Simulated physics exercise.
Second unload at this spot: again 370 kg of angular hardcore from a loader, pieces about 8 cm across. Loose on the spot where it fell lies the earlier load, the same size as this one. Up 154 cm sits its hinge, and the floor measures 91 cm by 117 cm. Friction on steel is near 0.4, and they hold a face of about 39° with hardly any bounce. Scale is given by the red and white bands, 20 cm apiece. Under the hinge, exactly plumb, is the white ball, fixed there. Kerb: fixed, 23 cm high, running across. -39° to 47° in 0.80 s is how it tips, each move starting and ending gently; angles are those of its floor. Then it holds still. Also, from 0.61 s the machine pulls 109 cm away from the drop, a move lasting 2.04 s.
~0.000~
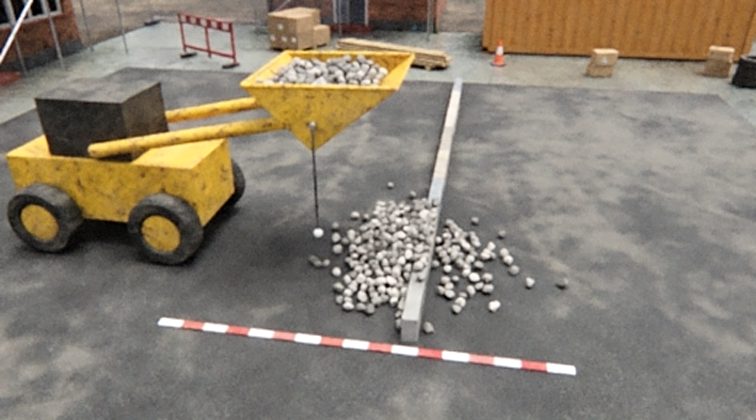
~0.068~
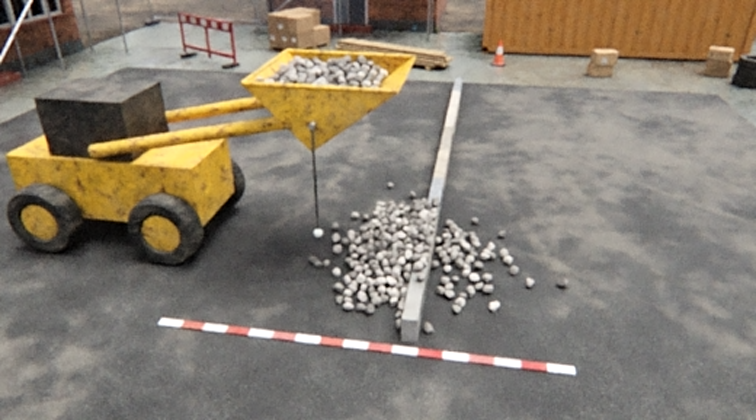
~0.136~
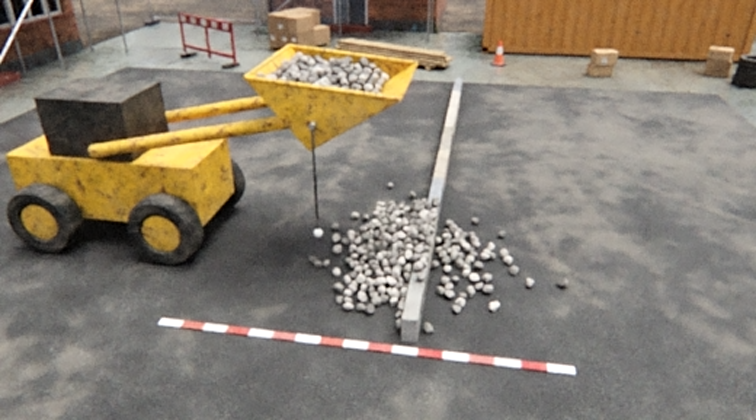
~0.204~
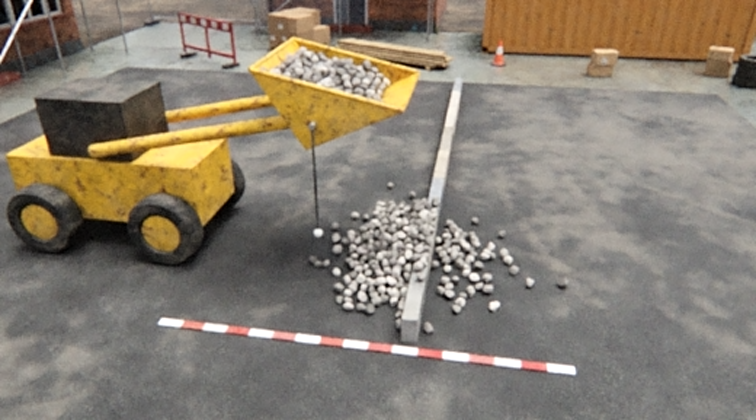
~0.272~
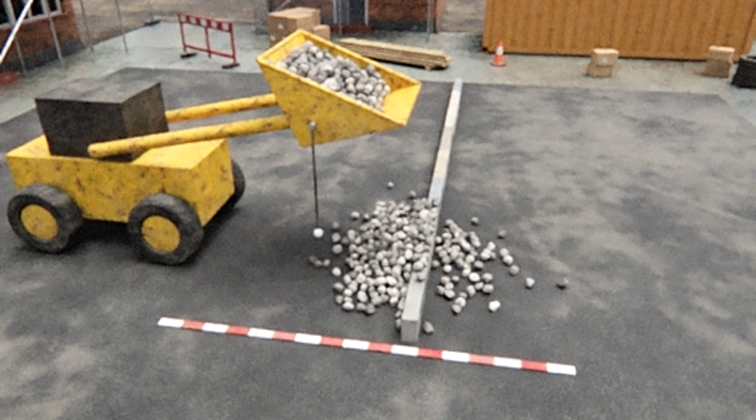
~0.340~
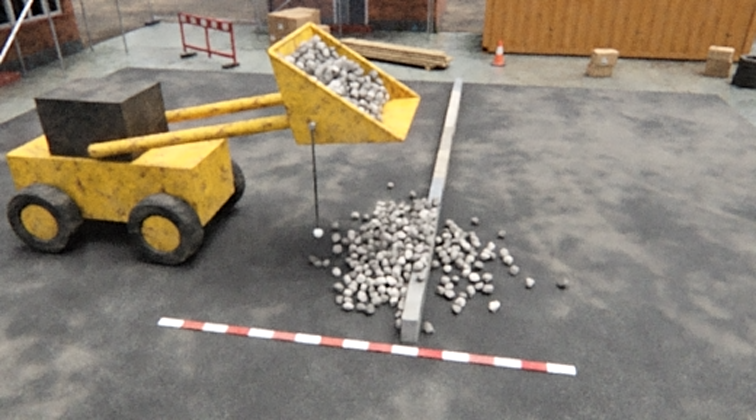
A yellow loader's raised bucket, full of grey stones, tilts gradually downward to the right.
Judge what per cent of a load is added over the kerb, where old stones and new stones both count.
The amount added is about 16 per cent of a load.
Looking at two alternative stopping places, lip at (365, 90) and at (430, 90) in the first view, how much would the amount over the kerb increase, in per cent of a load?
The first would add some 0 per cent and the second some 55 per cent.
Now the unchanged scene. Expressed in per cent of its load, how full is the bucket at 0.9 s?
It keeps some 60 percent of its load.
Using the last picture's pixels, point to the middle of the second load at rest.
Their centre ends up near (387, 237).
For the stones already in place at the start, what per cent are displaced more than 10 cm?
Estimate: 10 %, roughly.
After 0.6 s the floor is at 34°; in per cent of one load, 100 in the bucket, 87 on this side of the kerb, 13 over the kerb; the foremost stones are at (513, 267).
After 0.9 s the floor is at 47°; in per cent of one load, 62 in the bucket, 125 on this side of the kerb, 13 over the kerb; the foremost stones are at (513, 267).
After 3.1 s the floor is at 47°; in per cent of one load, 0 in the bucket, 171 on this side of the kerb, 29 over the kerb; the foremost stones are at (550, 266).
After 5.9 s the floor is at 47°; in per cent of one load, 0 in the bucket, 171 on this side of the kerb, 29 over the kerb; the foremost stones are at (550, 266). Net gain over the kerb, 16.
